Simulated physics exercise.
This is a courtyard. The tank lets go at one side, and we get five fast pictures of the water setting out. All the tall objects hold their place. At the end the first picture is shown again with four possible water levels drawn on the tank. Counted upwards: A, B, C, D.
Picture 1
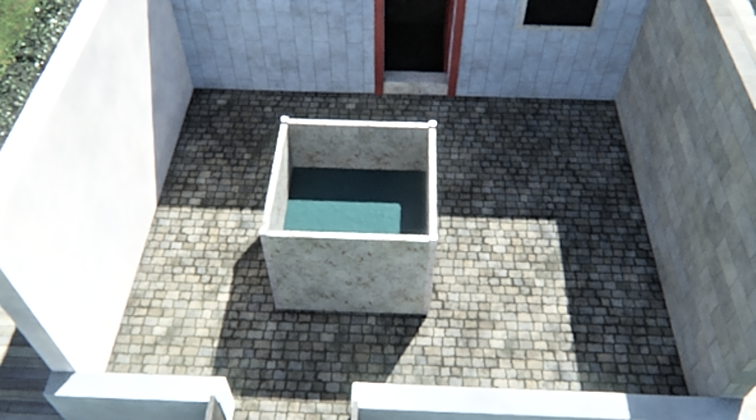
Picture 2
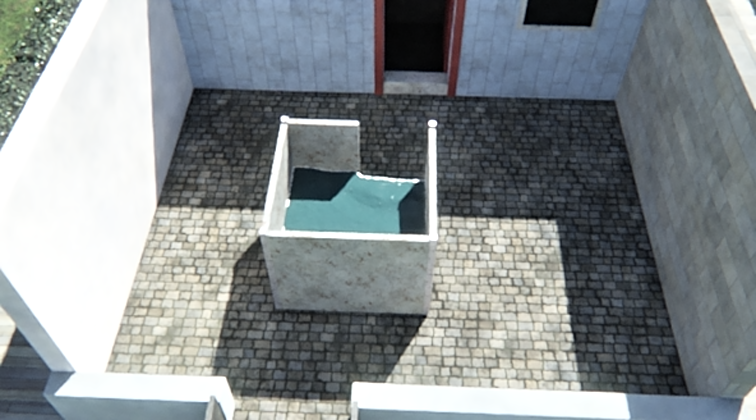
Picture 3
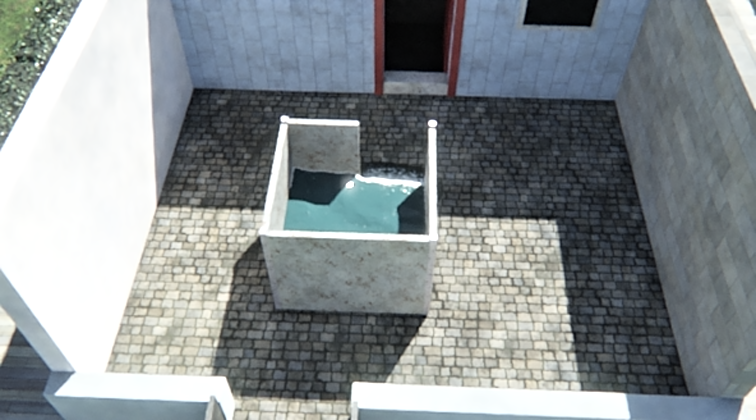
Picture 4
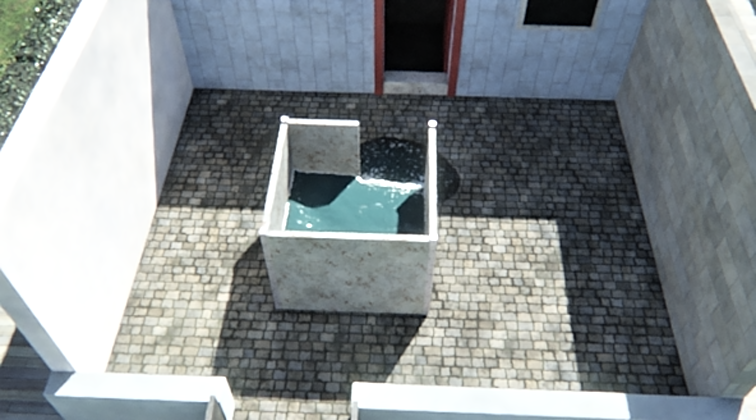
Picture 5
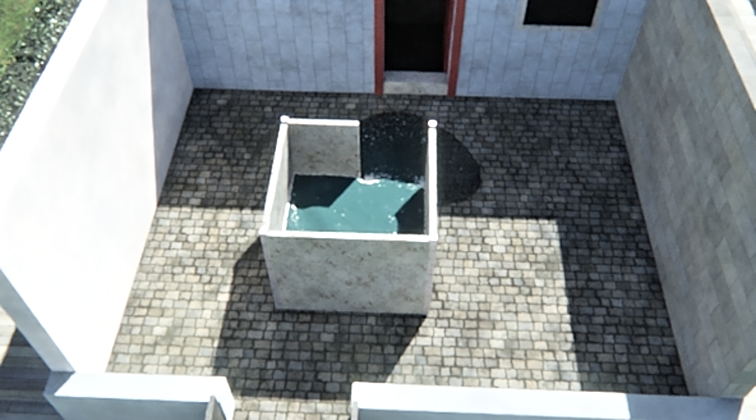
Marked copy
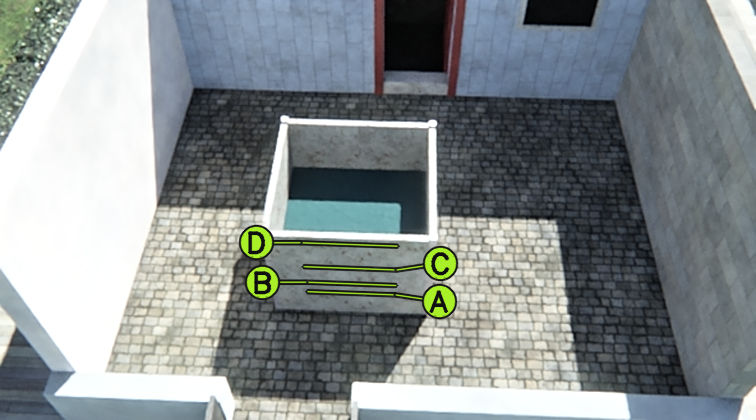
To begin with, still green water fills a square, pale-walled tank in a cobbled courtyard, facing a red-framed doorway. Part of the tank's back wall is then gone, and the water surges toward the gap, churning white, before a dark wet patch spreads over the paving behind and to the right.
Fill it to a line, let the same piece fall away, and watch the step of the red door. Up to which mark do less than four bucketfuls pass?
B is the one.
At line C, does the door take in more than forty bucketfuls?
No.
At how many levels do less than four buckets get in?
Two of the four.
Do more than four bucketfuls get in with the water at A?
No.
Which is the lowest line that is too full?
That is line C.
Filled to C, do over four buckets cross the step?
Yes.
On the marked copy, A at (351, 293); B at (351, 283); C at (350, 268); D at (348, 244); from the bottom up A, B, C, D.
With A, nothing gets over.
With B, a bucket or two gets in.
With C, about 14 bucketfuls get in.
With D, dozens of bucketfuls pour in.
